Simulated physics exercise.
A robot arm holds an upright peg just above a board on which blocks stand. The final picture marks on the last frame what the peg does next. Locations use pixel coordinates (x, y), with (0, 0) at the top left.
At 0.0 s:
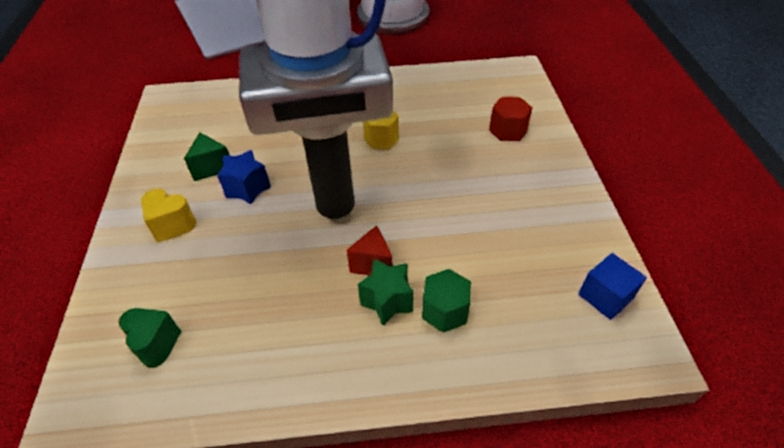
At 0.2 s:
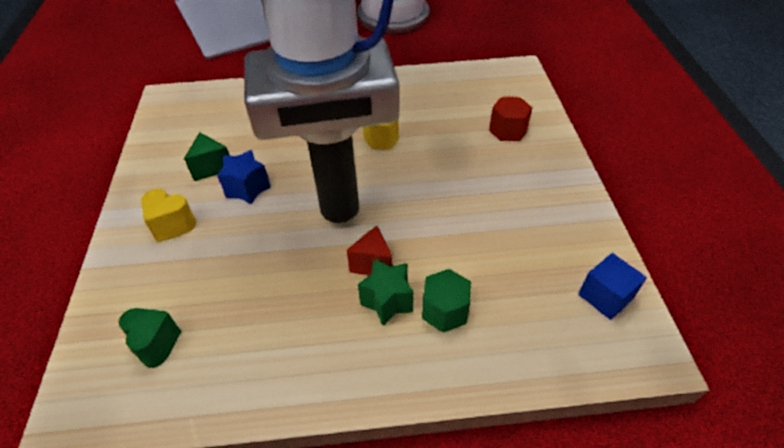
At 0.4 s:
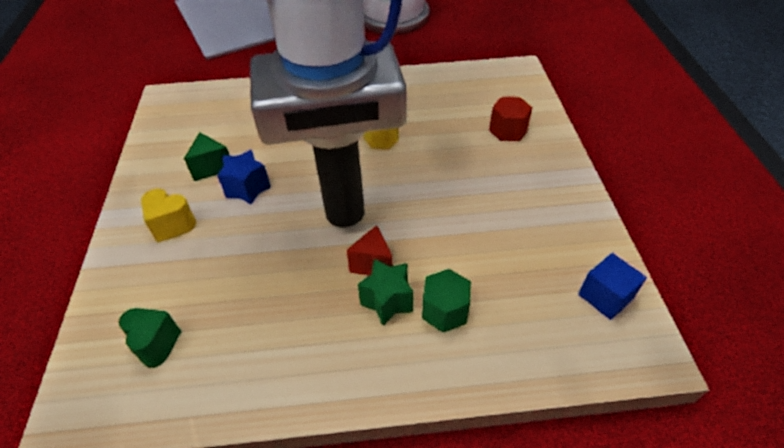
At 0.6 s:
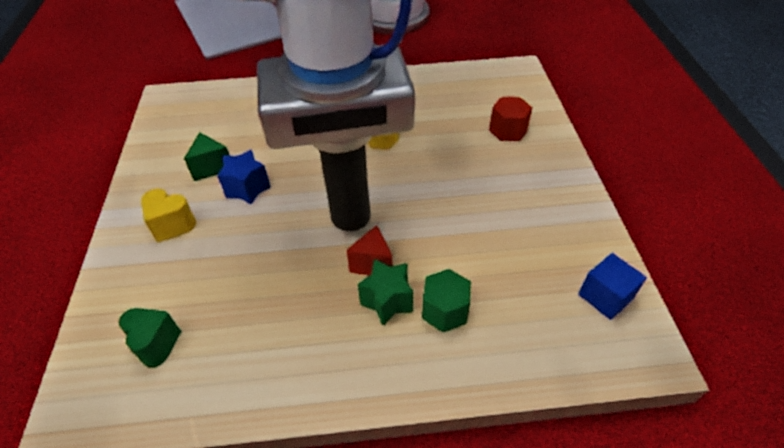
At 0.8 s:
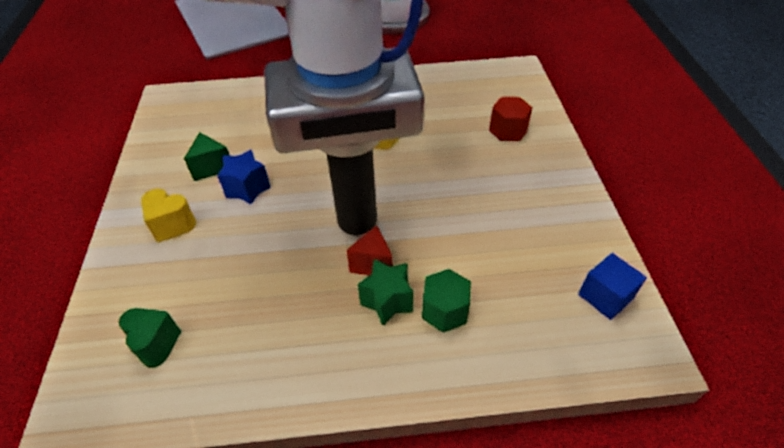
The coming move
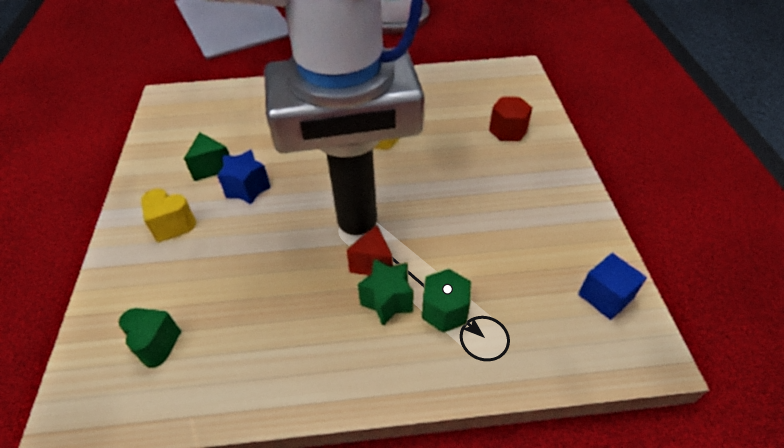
A robot arm moves its black peg slightly right and down while the blocks stay still.
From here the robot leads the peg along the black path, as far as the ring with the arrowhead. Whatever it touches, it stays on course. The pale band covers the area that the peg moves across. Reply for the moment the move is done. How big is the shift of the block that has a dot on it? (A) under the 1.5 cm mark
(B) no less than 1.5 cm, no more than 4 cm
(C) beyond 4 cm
My answer is option C.
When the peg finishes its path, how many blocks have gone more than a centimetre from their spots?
Blocks moved: Three or more.
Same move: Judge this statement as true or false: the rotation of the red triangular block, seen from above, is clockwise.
True
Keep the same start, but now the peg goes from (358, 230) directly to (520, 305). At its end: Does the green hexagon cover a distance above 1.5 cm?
No, that is not what happens.
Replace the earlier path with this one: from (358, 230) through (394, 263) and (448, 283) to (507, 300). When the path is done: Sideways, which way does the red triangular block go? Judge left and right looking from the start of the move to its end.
It's going to go right.
Path on the board, from (358, 230) to (485, 338); the dot is on the green hexagon.
What follows on the original path. One third of the way, peg at (396, 253); red triangular block at (388, 270), turned 65° clockwise; green star block at (383, 308), turned 15° anticlockwise.
Two thirds of the way, peg at (440, 289); red triangular block at (393, 282), turned 95° clockwise; green star block at (382, 319), turned 15° anticlockwise; green hexagon at (474, 309).
At the end, peg at (487, 329); red triangular block at (393, 282), turned 95° clockwise; green star block at (382, 319), turned 15° anticlockwise; green hexagon at (531, 351), turned 15° anticlockwise.
